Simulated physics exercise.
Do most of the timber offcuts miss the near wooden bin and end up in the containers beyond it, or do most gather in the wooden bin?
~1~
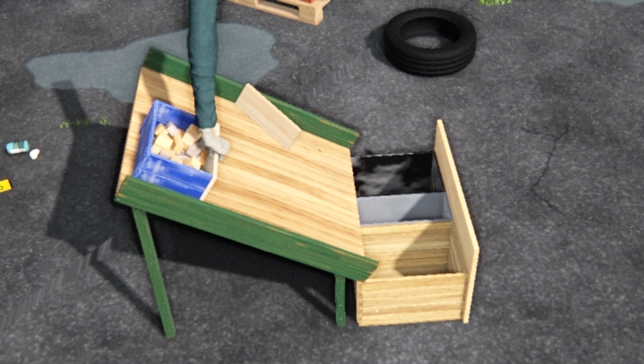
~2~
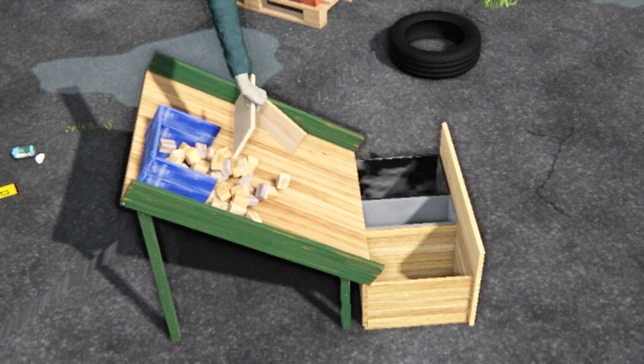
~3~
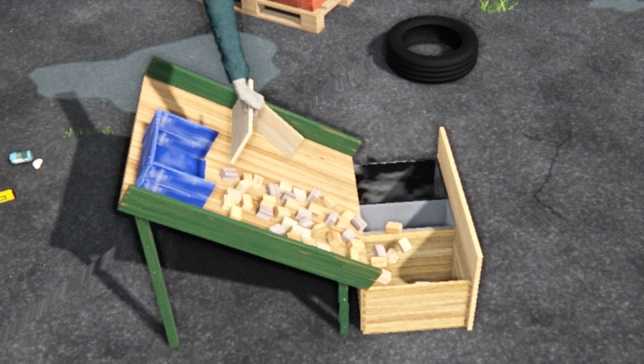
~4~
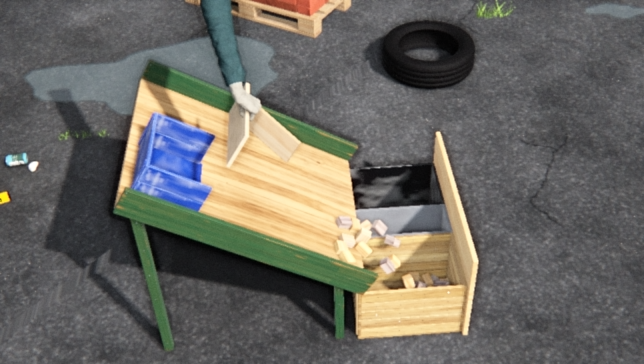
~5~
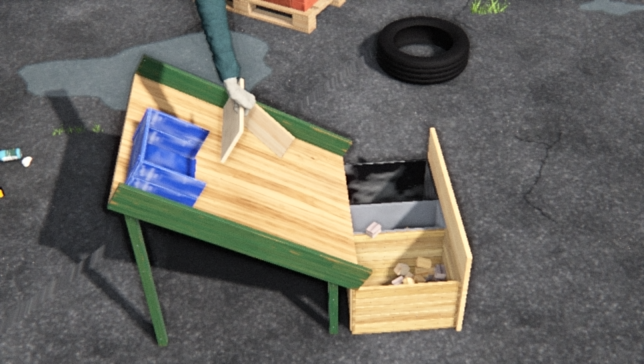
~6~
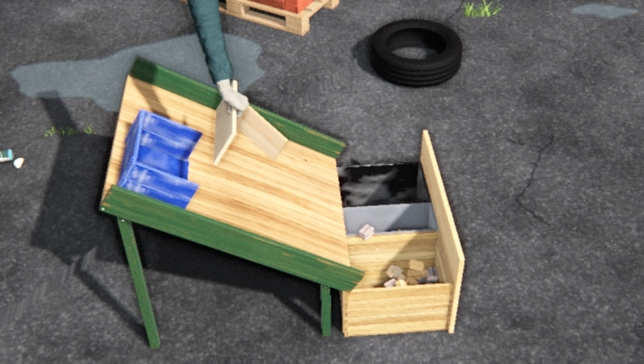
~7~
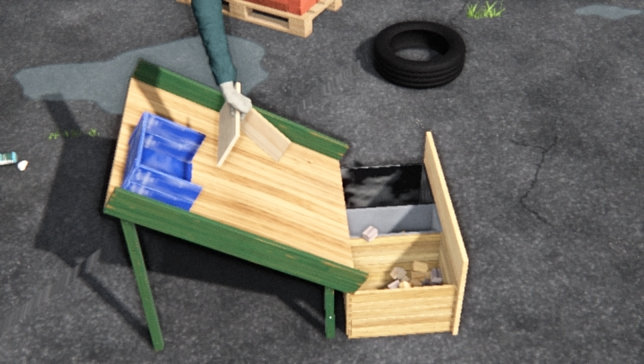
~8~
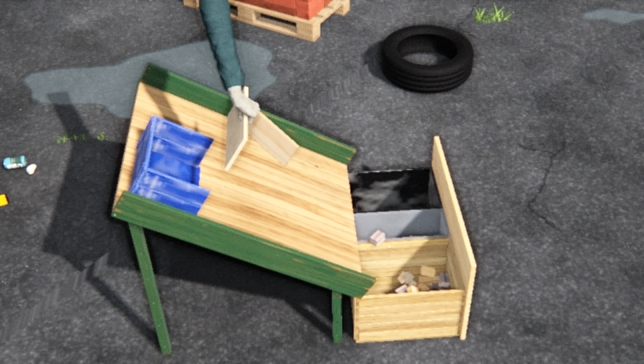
Most of them gather in the wooden bin, the nearest one. A smaller share ends up in the grey bin behind it.
